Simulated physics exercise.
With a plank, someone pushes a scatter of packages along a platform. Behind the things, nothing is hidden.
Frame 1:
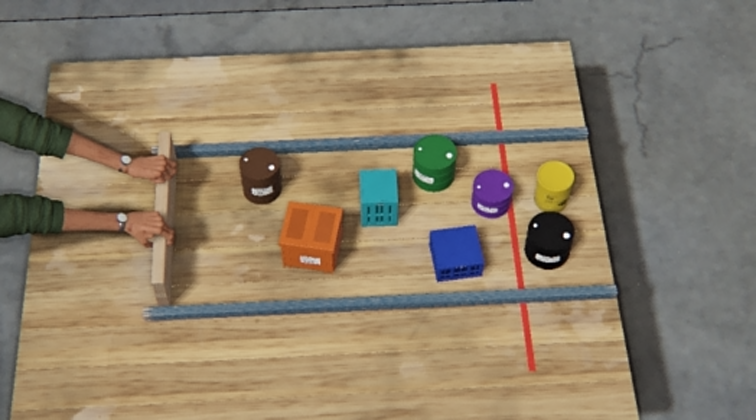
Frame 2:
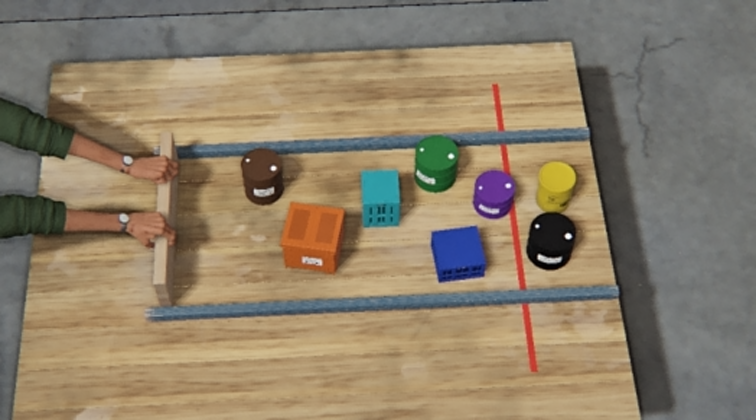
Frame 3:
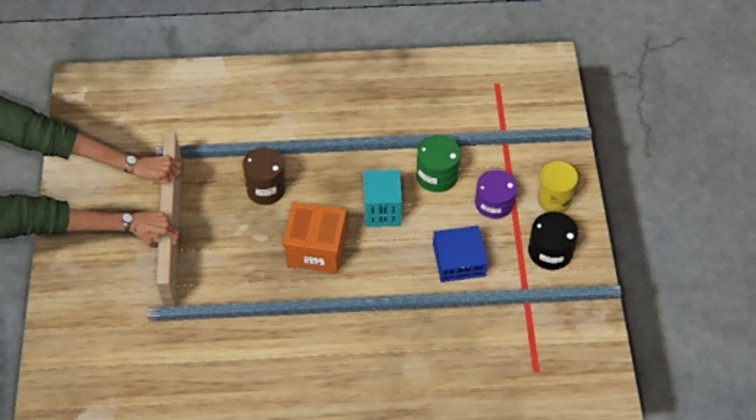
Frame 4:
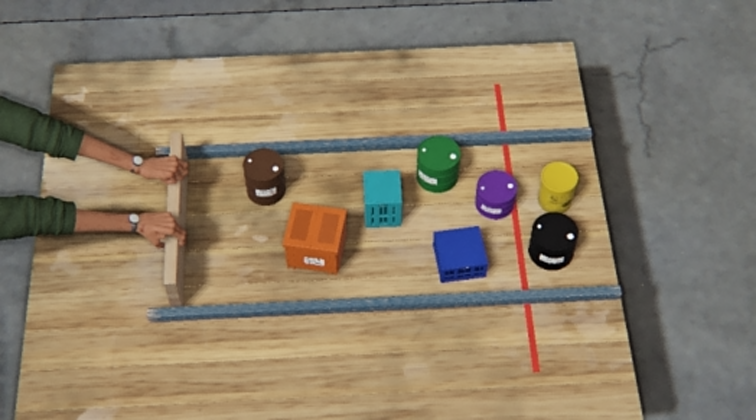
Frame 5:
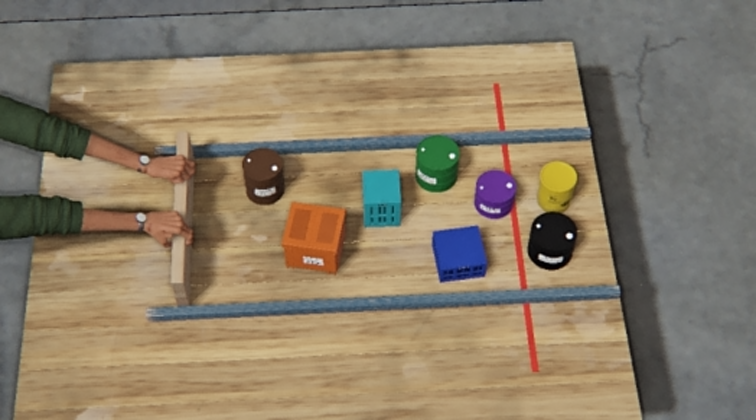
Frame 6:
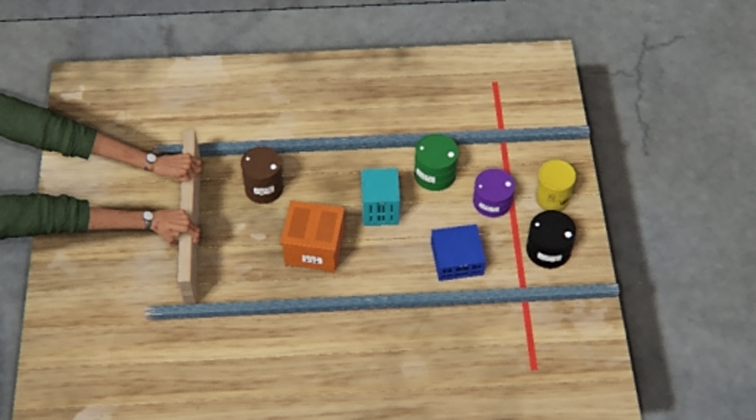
The footage shows two hands sliding an upright wooden plank slightly rightward along a platform between two blue-grey rails, while the scattered coloured canisters and crates ahead of it, some near a red line, stay essentially in place.
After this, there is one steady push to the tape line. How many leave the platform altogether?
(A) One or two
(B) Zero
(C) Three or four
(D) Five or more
A.
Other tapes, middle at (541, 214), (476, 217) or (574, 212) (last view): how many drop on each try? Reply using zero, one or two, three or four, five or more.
Well, it comes out as three or four, zero and more than four, in that order.
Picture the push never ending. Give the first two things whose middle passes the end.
In order: The black canister, then the yellow pail.
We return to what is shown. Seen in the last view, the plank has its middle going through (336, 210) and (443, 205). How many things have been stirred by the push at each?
3 and 8.
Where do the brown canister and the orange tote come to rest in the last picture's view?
Okay, so first (529, 162), and next (546, 225).
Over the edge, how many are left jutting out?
It comes to 2.
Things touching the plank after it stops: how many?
It adds up to 2.
A little later, none off yet; yellow pail at rest near (555, 187); black canister at rest near (551, 239); purple canister at rest near (494, 193).
Next, none off yet; yellow pail at rest near (555, 187); black canister at rest near (551, 239); purple canister shifted a little near (499, 194).
When it is over, the number that fall off is one or two; down, black canister and yellow pail.
